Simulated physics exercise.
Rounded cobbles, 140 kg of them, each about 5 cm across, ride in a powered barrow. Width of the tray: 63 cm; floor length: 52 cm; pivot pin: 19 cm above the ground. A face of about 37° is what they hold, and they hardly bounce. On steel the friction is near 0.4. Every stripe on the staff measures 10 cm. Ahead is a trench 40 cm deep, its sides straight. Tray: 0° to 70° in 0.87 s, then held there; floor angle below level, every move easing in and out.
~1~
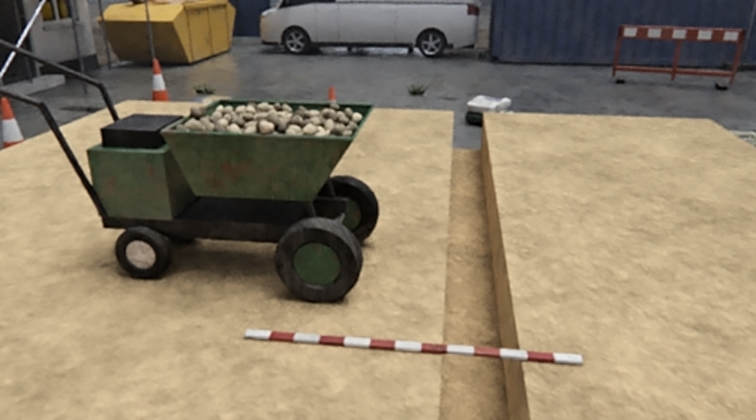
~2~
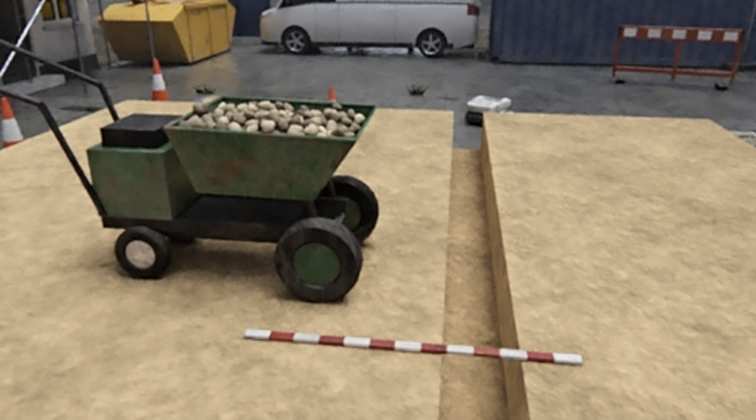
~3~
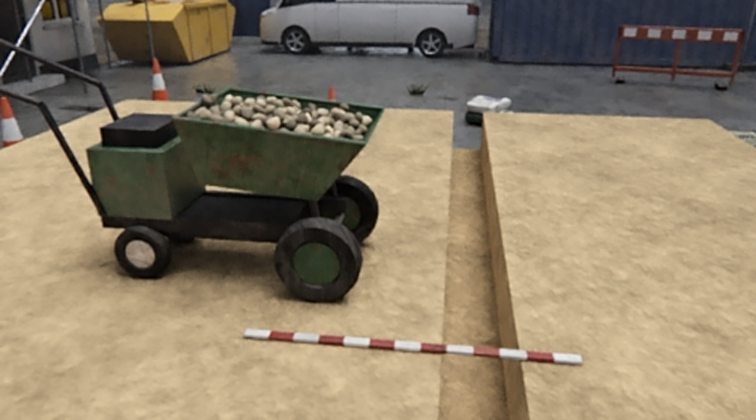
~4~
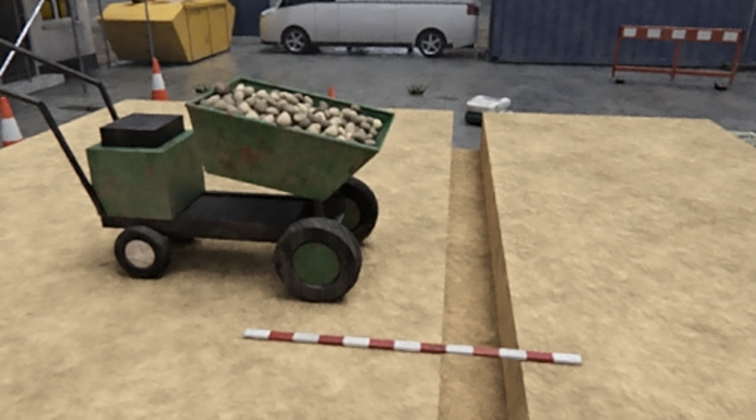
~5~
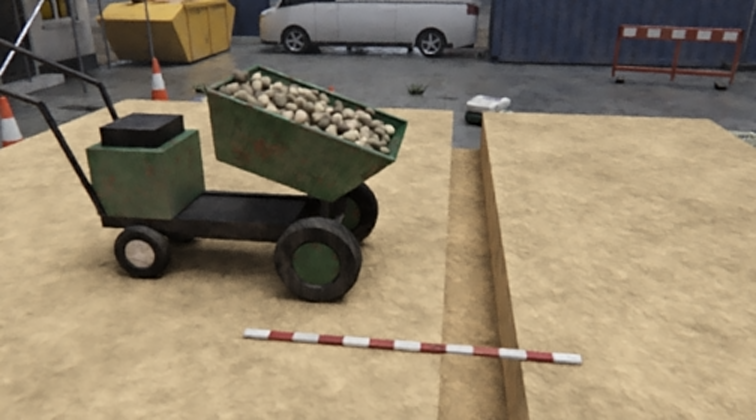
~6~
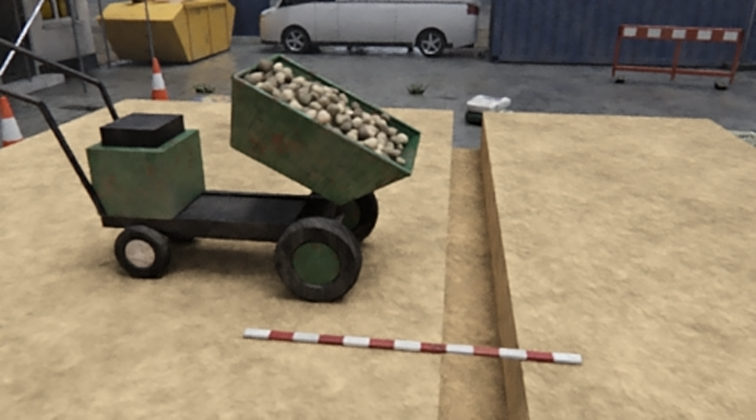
At the start, a green wheeled barrow heaped with rounded stones stands level on sandy ground, left of a narrow trench and a red-and-white striped staff. Its tray begins tilting slightly, then more steeply, the rear rising off the frame and the front lip lowering toward the right, while the wheels stay still.
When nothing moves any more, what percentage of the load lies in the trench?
70 %.
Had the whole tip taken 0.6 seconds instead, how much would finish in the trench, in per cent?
Roughly 55% would finish there.
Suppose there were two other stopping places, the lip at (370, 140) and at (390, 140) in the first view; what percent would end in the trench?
It'd be around 55 per cent and after that around 40 per cent.
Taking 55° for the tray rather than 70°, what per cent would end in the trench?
About 35%.
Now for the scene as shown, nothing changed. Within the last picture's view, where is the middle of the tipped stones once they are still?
Around (489, 322).
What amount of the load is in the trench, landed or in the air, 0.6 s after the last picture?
Approx. 25 % of the load.
Then, 0.3 s after the last picture the floor is at 59°, 100 % in the tray; the foremost stones are at (450, 205).
Then, 0.6 s after the last picture the floor is at 70°, 63 % in the tray, 24 % in the trench, 13 % past the trench; the foremost stones are at (551, 275).
Then, 1.0 s after the last picture the floor is at 70°, 30 % in the tray, 40 % in the trench, 31 % past the trench; the foremost stones are at (690, 282).
Then, 2.9 s after the last picture the floor is at 70°, 0 % in the tray, 70 % in the trench, 30 % past the trench; the foremost stones are past the picture's edge.
